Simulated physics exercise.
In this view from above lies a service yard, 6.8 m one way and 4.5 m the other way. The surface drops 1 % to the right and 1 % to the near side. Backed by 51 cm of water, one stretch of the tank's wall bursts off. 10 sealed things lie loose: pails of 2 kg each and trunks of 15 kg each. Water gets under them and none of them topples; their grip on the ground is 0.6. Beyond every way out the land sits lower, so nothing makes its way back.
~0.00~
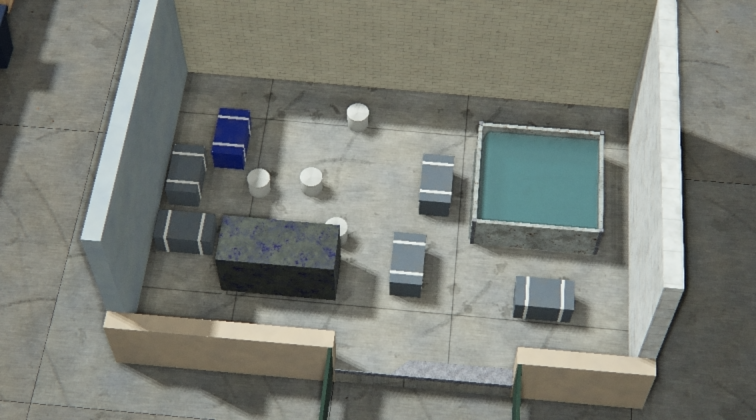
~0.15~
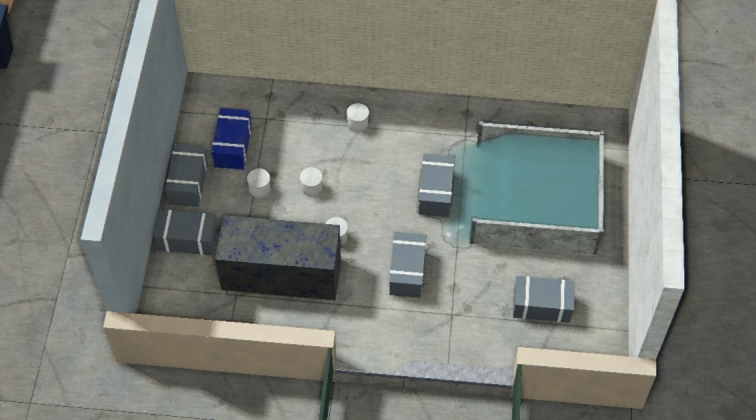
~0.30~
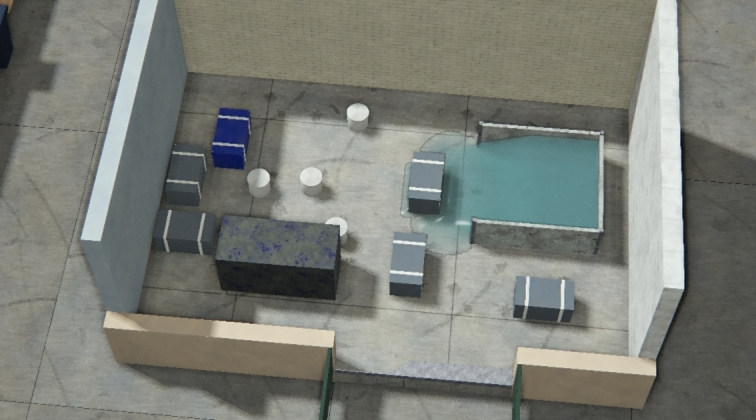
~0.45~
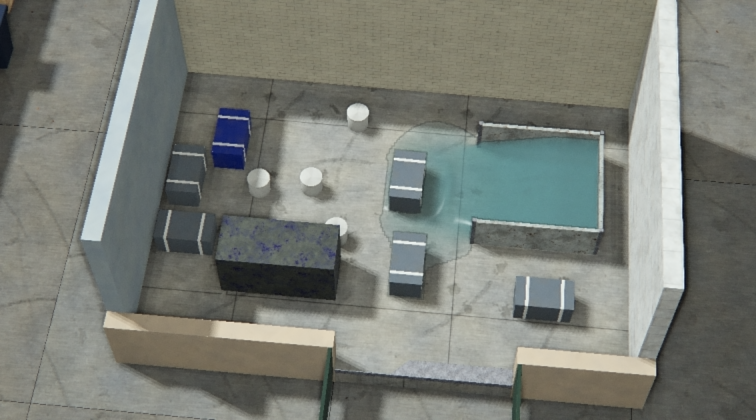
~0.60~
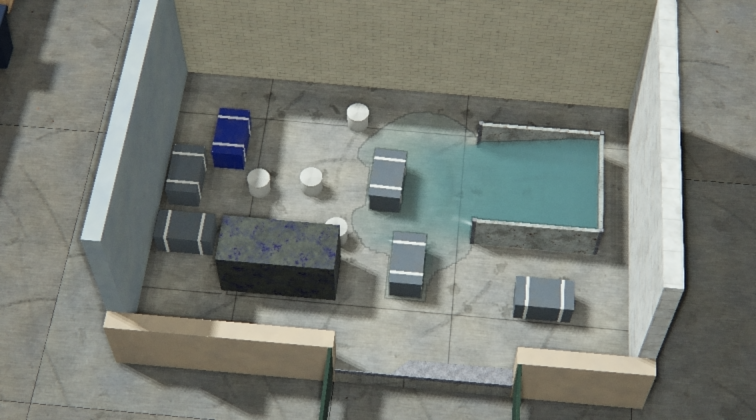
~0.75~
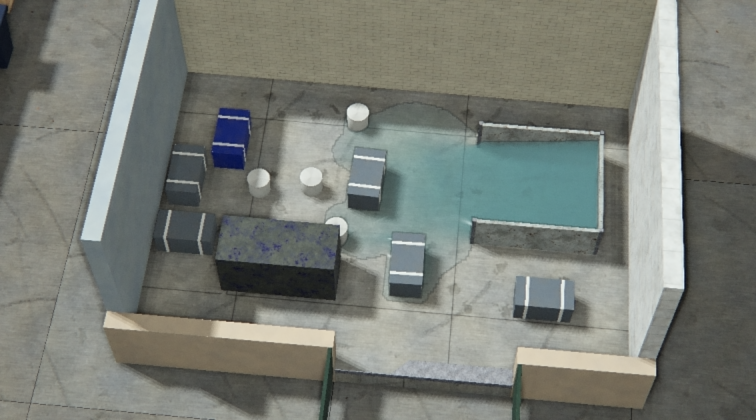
Teal water stands in a walled tank at the right of a yard dotted with trunks and pails, then pours out as the tank's left side opens. It spreads leftward over the floor, pushing one gray trunk steadily left toward the white pails, while the other trunks stay put.
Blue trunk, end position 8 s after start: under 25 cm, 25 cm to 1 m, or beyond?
Odds are it gets pushed way off.
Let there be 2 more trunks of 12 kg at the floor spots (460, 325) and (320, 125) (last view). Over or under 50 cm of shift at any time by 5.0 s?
Order kept: Falls short, exceeds it.
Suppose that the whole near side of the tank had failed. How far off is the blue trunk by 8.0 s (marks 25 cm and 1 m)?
The blue trunk remains where it was.
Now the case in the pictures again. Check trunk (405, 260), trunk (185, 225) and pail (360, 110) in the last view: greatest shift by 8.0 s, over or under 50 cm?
The first topped the threshold, the second never reached the threshold, and the third topped the threshold.
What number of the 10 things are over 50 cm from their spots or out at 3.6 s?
Tally: 6.
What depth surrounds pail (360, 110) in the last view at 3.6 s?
Around 19 centimetres.
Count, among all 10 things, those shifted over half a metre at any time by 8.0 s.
Count: 8.
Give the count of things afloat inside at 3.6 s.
That would be 7 of them.
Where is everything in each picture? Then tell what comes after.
In the first picture, the blue trunk at (231, 131), on the bottom; water covers 2.6 m2; 0 of 10 have shifted.
In the second picture, the blue trunk at (231, 131), on the bottom; water covers 3.4 m2; 0 of 10 have shifted.
In the third picture, the blue trunk at (231, 131), on the bottom; 4.1 m2 under water; 1 of 10 have shifted.
In the fourth picture, the blue trunk at (231, 131), on the bottom; 5.2 m2 under water; 1 of 10 have shifted.
In the fifth picture, the blue trunk at (231, 131) rests on the ground; water covers 6.3 m2; 1 of 10 have shifted.
In the sixth picture, the blue trunk at (231, 131) rests on the ground; 7.5 m2 under water; 1 of 10 have shifted.
After 1.6 s the blue trunk is near (231, 131), 0.0 m from its start, aground; 0 of 10 are out; 1 afloat.
After 3.6 s the blue trunk is near (216, 120), 0.2 m from its start, afloat; 1 of 10 are out; 7 afloat.
After 5.6 s the blue trunk is near (292, 146), 0.9 m from its start, afloat; 1 of 10 are out; 7 afloat.
After 8.0 s the blue trunk is near (393, 175), 2.5 m from its start, afloat; 1 of 10 are out; 8 afloat.
